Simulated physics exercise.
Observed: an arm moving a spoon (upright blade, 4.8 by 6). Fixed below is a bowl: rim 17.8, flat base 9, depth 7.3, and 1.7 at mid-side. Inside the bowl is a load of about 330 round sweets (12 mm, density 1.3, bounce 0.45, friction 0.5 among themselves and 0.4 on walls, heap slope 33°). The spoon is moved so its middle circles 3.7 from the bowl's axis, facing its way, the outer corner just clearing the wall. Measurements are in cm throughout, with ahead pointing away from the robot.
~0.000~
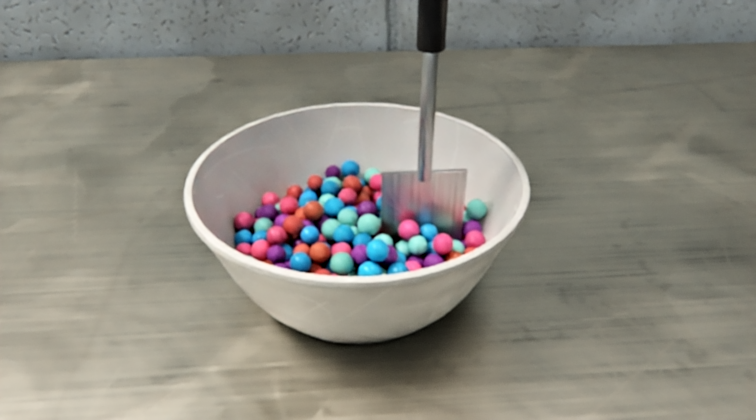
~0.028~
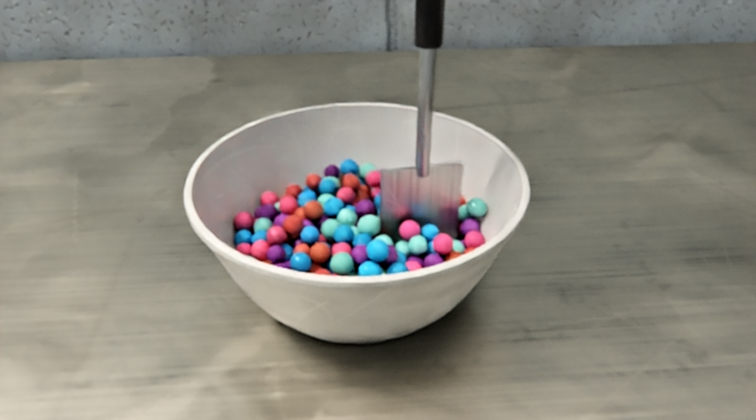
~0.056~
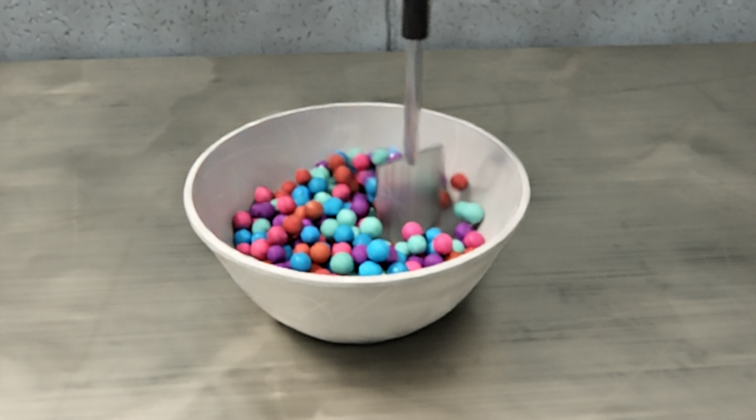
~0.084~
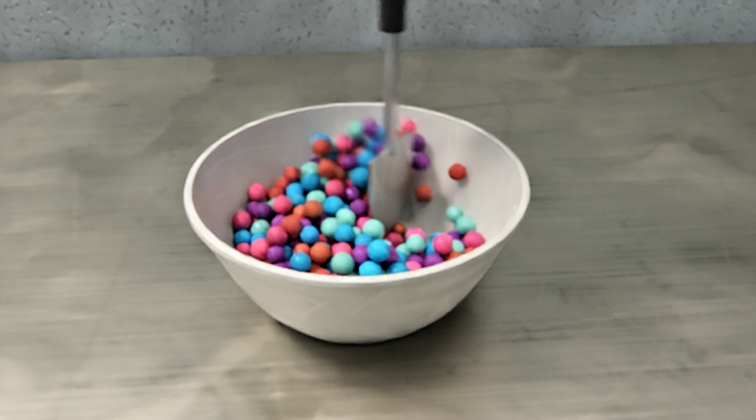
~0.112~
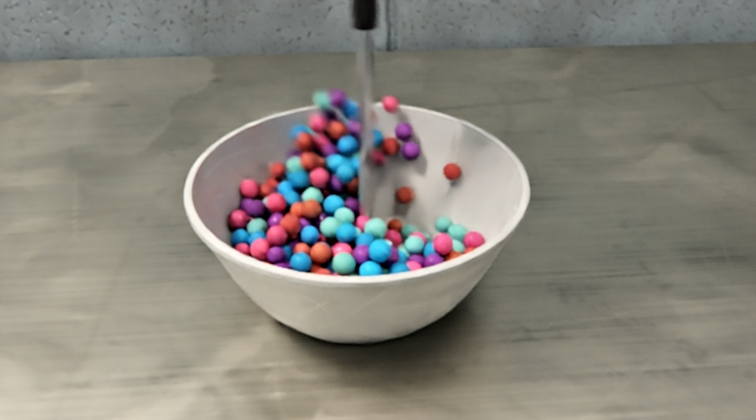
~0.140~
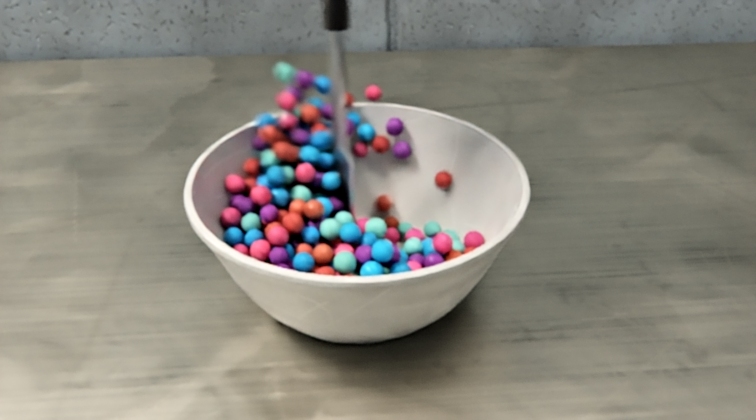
To begin with, a flat metal blade on an upright handle stands among small round sweets of mixed colours in a white bowl. The blade then sweeps leftward through them, slowly at first, turning edge-on as it goes, and the sweets pile up high on the left while several fly loose above the bowl.
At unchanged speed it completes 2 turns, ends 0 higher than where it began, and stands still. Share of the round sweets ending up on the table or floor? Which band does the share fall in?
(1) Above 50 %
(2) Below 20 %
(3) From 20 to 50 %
Option 3: From 20 to 50 %.
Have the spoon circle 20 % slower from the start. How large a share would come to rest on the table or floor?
Near 15 in a hundred, it would be.
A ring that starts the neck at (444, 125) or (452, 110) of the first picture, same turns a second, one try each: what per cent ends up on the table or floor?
First try about 35 per cent, second try about 25 per cent.
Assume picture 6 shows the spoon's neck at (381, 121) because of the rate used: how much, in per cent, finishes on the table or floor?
Some 10 per cent.
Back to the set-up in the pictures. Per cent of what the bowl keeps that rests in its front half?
Roughly 35 per cent.
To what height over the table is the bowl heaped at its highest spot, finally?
Height: Roughly 6.5 cm.
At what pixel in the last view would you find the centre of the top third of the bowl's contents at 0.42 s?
The top third is centred near (462, 188) in the last picture.
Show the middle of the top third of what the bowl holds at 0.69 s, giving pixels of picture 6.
In the final view it lies at about (290, 265).
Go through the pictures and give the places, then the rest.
The first frame shows spoon neck at (426, 147), 0° round; upper third of the load around (351, 236), from x 245 to 475, top at y 170; 326 in the bowl.
The second frame shows spoon neck at (424, 143), 9° round; upper third of the load around (352, 230), from x 245 to 475, top at y 170.
The third frame shows spoon neck at (412, 132), 31° round; upper third of the load around (351, 210), from x 240 to 475, top at y 155.
The fourth frame shows spoon neck at (391, 123), 55° round; upper third of the load around (345, 200), from x 240 to 475, top at y 130.
The fifth frame shows spoon neck at (366, 120), 79° round; upper third of the load around (331, 184), from x 240 to 475, top at y 100.
The sixth frame shows spoon neck at (339, 121), 104° round; upper third of the load around (302, 180), from x 230 to 475, top at y 75; 324 in the bowl, 2 in flight or on the tool.
By 0.42 s, 343° round, highest piece 10 above the table; 271 in the bowl, 41 on the table or floor, 14 in flight or on the tool.
By 0.69 s, 223° round, highest piece 10 above the table; 243 in the bowl, 73 on the table or floor, 10 in flight or on the tool.
By 1.03 s, 0° round, highest piece 6 above the table; 224 in the bowl, 101 on the table or floor, 1 in flight or on the tool.
By 1.73 s, 0° round, highest piece 6 above the table; 224 in the bowl, 102 on the table or floor.
Final count, 224 in the bowl, 102 on the table or floor. That is 31 % on the table or floor.
